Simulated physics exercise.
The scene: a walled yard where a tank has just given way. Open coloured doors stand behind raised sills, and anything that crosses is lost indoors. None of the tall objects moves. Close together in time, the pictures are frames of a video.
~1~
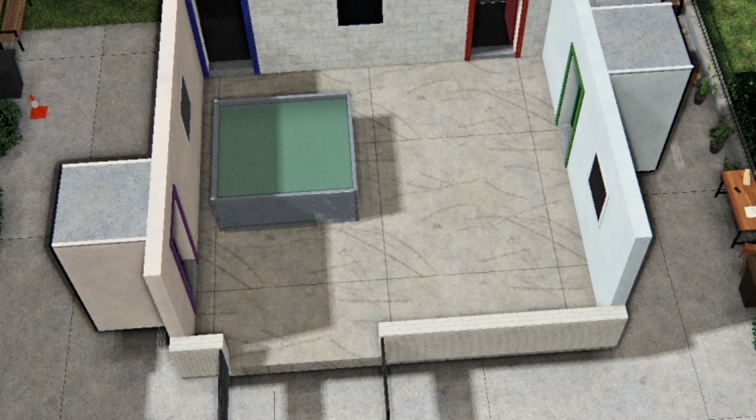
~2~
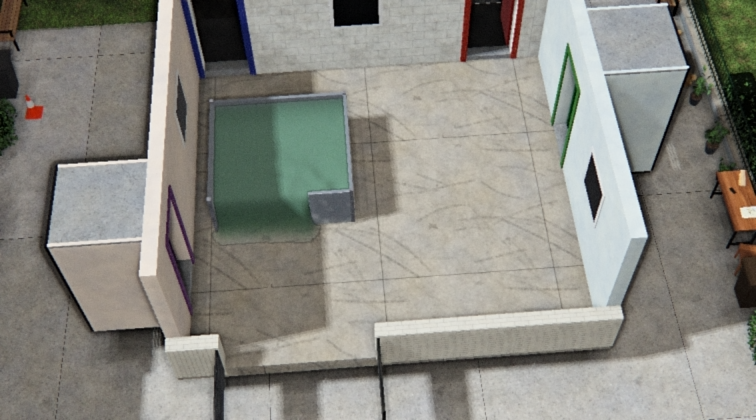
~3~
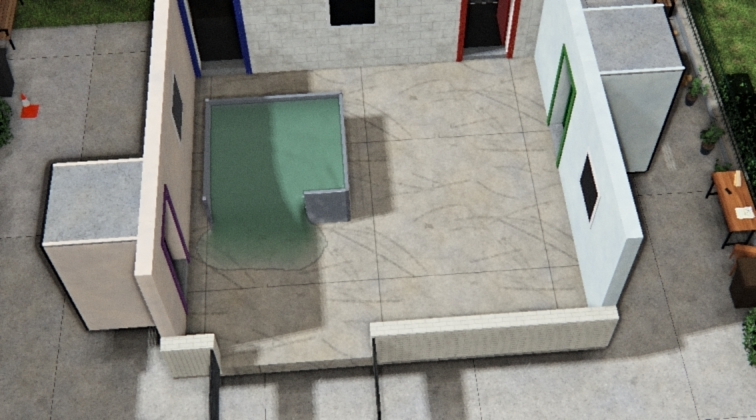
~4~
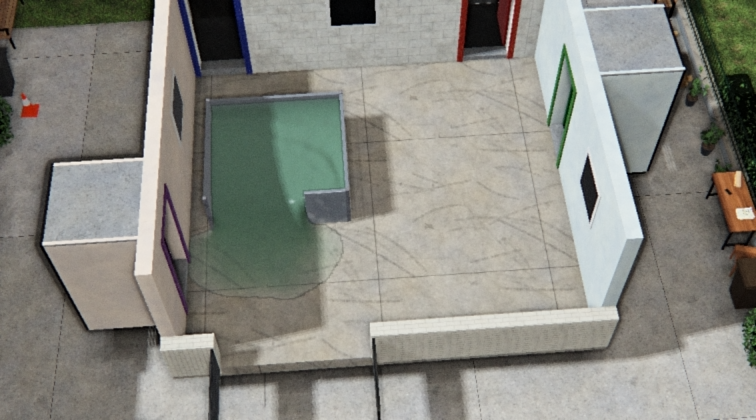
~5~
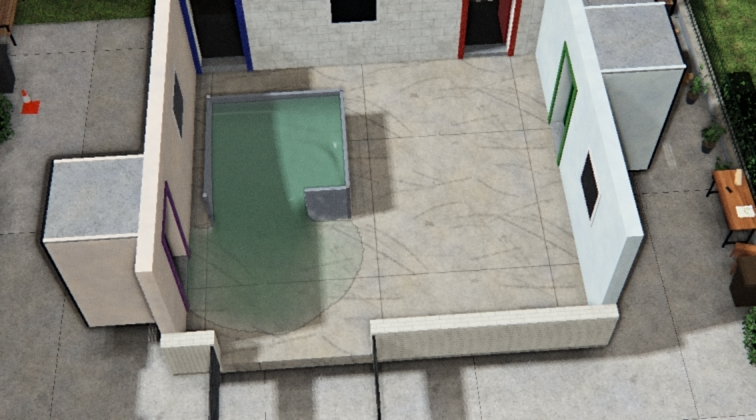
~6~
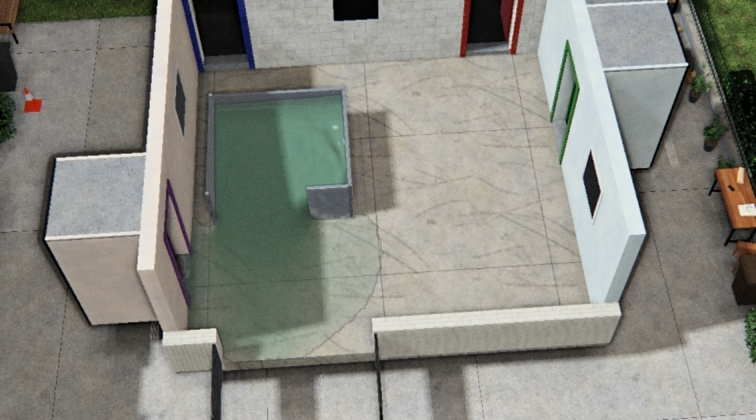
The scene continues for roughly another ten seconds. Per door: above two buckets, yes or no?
Green door no. Red door no. Blue door no. Purple door yes.
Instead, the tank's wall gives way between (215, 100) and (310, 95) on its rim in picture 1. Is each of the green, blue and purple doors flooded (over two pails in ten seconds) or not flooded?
I'd say the green door overshoots the mark, the blue door overshoots the mark and the purple door stops short.
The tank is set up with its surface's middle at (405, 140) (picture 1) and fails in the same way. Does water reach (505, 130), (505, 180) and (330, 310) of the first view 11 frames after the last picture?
In that order: Not reached, not reached, reached by the flood.
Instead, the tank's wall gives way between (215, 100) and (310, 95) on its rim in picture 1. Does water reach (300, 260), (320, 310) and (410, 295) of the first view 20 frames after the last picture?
Sequence: Spared / spared / spared.
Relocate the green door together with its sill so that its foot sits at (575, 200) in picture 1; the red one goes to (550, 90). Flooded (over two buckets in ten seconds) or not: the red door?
As it turns out, red door stays within bounds.
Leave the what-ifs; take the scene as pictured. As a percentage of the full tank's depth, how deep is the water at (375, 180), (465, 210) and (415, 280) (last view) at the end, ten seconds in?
At the three places, in the order asked: Around 0, 2 and 2 per cent.
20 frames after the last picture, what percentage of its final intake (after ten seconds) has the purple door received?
Around 85 %.
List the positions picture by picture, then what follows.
Still water in the open tank at (284, 147), in the first frame.
Water pours out at (263, 214) and has run to (215, 234), in the second frame.
The front is at (315, 255), out from the gap at (259, 215), in the third frame.
Water pours out at (260, 217) and has run to (299, 292), in the fourth frame.
The front is at a hidden place, out from the gap at (260, 214), in the fifth frame.
The front is at a hidden place, out from the gap at (262, 212), in the sixth frame.
A moment on, water covers 25 % of the floor; the green door not reached, the red door not reached, the blue door not reached, the purple door under two buckets in.
Next, water covers 25 % of the floor; the green door not reached, the red door not reached, the blue door not reached, the purple door over two buckets in.
Then, water covers 35 % of the floor; the green door not reached, the red door not reached, the blue door not reached, the purple door far over two buckets in.
Later, water covers 40 % of the floor; the green door not reached, the red door not reached, the blue door not reached, the purple door far over two buckets in.
In the end, water covers 55 % of the floor; the green door wet at the sill, nothing in, the red door not reached, the blue door wet at the sill, nothing in, the purple door far over two buckets in.
